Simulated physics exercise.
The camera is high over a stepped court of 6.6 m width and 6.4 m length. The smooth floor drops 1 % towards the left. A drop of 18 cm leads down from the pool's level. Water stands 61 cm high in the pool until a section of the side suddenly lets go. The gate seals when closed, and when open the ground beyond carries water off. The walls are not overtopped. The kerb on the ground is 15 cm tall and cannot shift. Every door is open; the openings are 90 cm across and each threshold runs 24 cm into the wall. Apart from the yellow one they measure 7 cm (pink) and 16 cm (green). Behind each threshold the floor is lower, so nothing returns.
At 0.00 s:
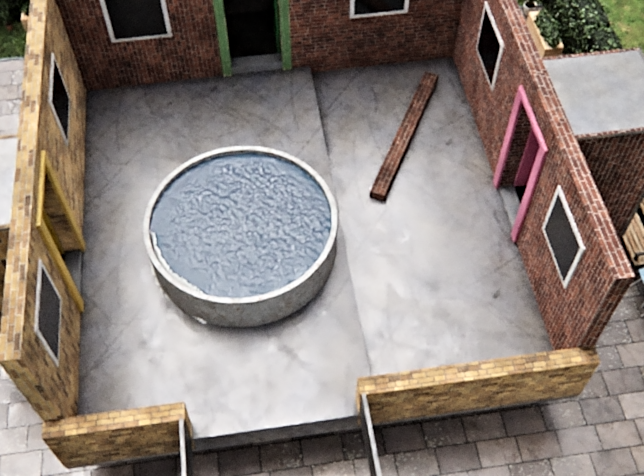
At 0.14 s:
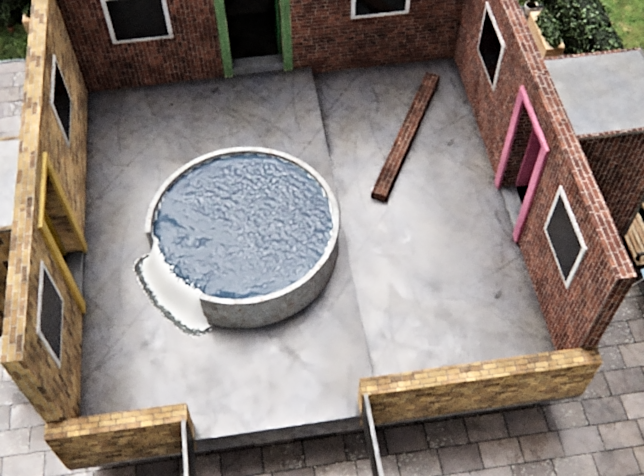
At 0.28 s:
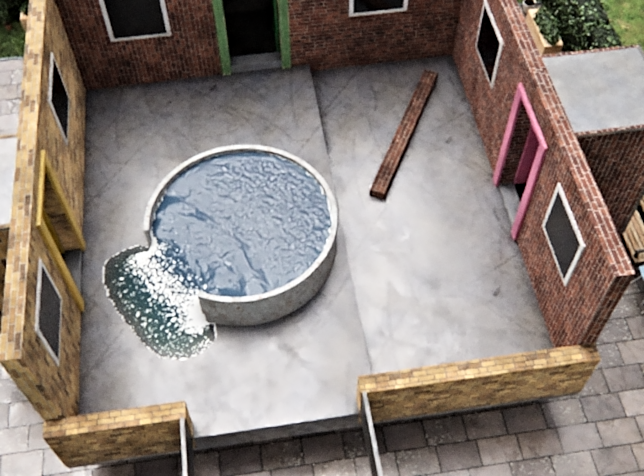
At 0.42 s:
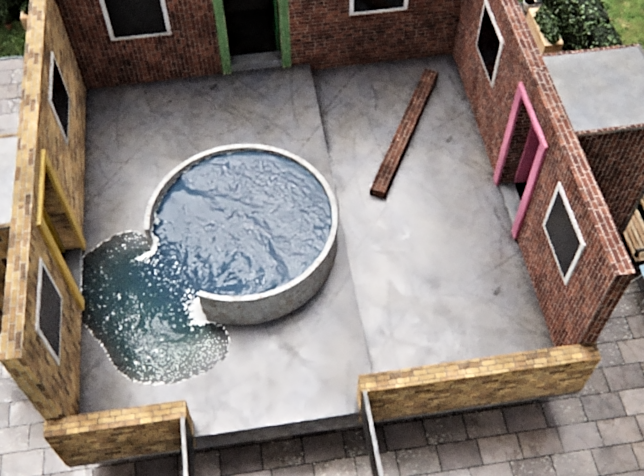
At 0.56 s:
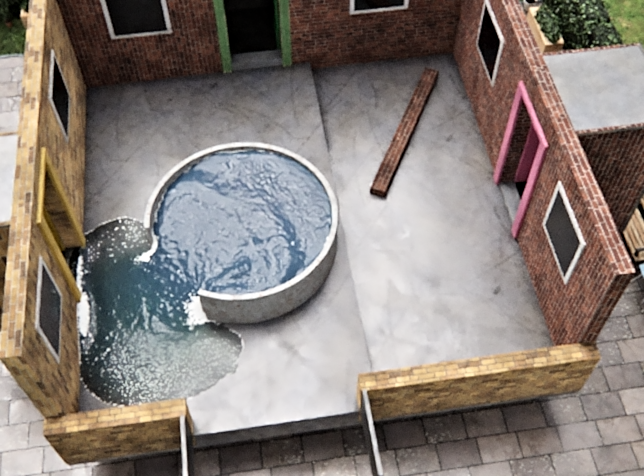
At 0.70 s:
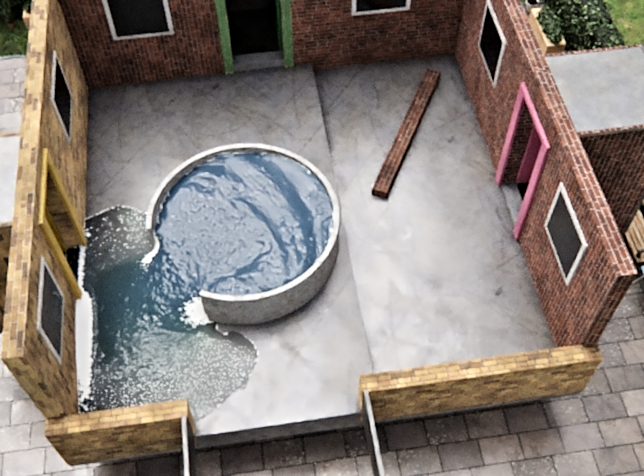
In a walled court, water pours from a gap in a round pool and spreads left.
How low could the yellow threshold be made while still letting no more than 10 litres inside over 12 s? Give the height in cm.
About 34 cm.
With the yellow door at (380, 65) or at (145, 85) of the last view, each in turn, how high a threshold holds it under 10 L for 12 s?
About 8.0 and 12.0 cm.
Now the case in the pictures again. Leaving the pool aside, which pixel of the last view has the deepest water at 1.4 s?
Around (81, 422).
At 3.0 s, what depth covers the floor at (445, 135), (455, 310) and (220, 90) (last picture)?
In that order: 0, 0 and 0 cm.
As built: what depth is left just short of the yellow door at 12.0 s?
Roughly 8.5 cm deep.
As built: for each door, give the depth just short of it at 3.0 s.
Depths in cm: Pink 0, green 0, yellow 22.
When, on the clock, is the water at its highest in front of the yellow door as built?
Near 1.6 s.
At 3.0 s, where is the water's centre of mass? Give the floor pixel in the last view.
At about (207, 290).
After 1.4 s water covers 15 % of the floor, deepest (60 cm) near (81, 422); 24 cm at the yellow door, 69 litres in over its 8 cm threshold.
After 3.0 s water covers 35 % of the floor, deepest (38 cm) near (81, 422); 22 cm at the yellow door, 257 litres in over its 8 cm threshold.
After 12.0 s water covers 95 % of the floor, deepest (12 cm) near (328, 94); 9 cm at the yellow door, 495 litres in over its 8 cm threshold.
At the yellow door as built, the water arrived by 0.5 s and peaked near 26 cm at 1.6 s.
With a threshold of 28 cm, 34 litres would have come in within the 12 s; with 38 cm, 3 litres. So under 10 litres takes about 34 cm.
